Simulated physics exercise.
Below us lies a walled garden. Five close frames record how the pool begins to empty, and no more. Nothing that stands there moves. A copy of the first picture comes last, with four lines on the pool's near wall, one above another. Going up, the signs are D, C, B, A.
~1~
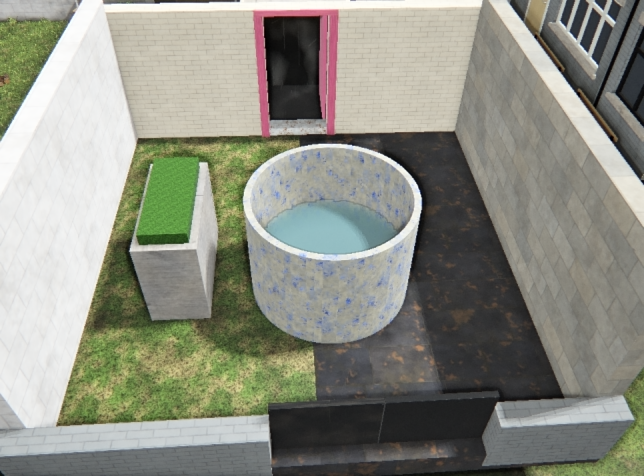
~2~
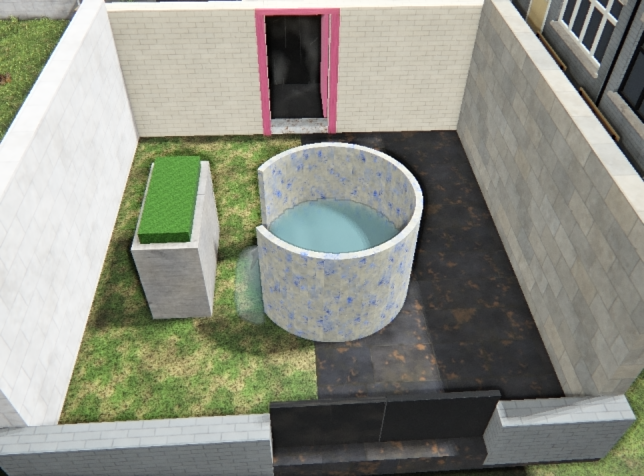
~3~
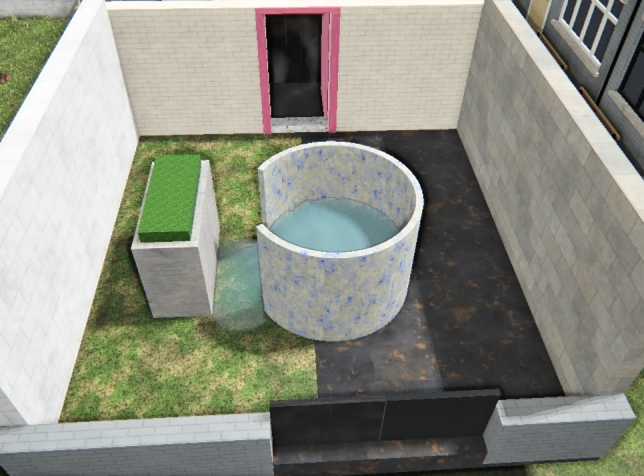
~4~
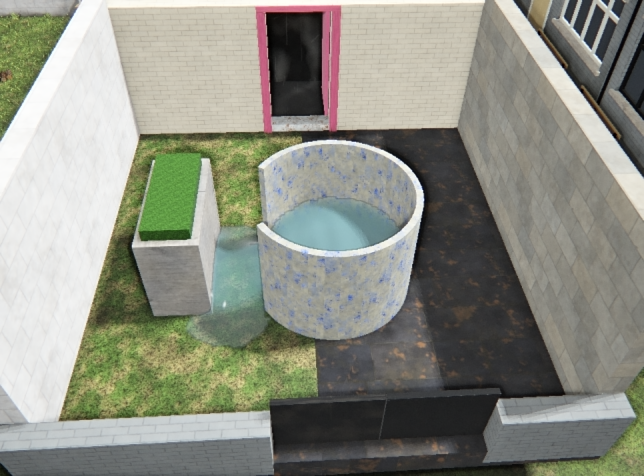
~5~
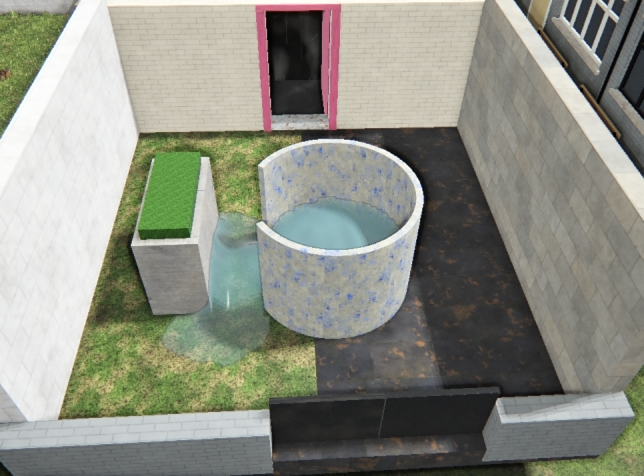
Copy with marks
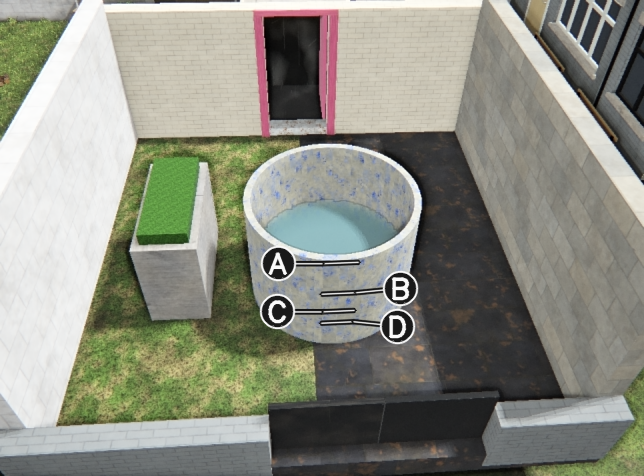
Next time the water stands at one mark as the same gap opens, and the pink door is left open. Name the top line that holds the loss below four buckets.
Use mark B.
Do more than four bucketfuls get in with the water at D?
No, not at all.
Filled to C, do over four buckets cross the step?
No, that is safe.
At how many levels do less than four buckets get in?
Three of them.
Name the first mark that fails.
A.
On the marked copy, A at (340, 263); B at (338, 293); C at (337, 311); D at (337, 322); from the bottom up D, C, B, A.
Choosing A, about 10 bucketfuls get in.
Choosing B, a bucket or two gets in.
Choosing C, nothing gets over.
Choosing D, nothing gets over.
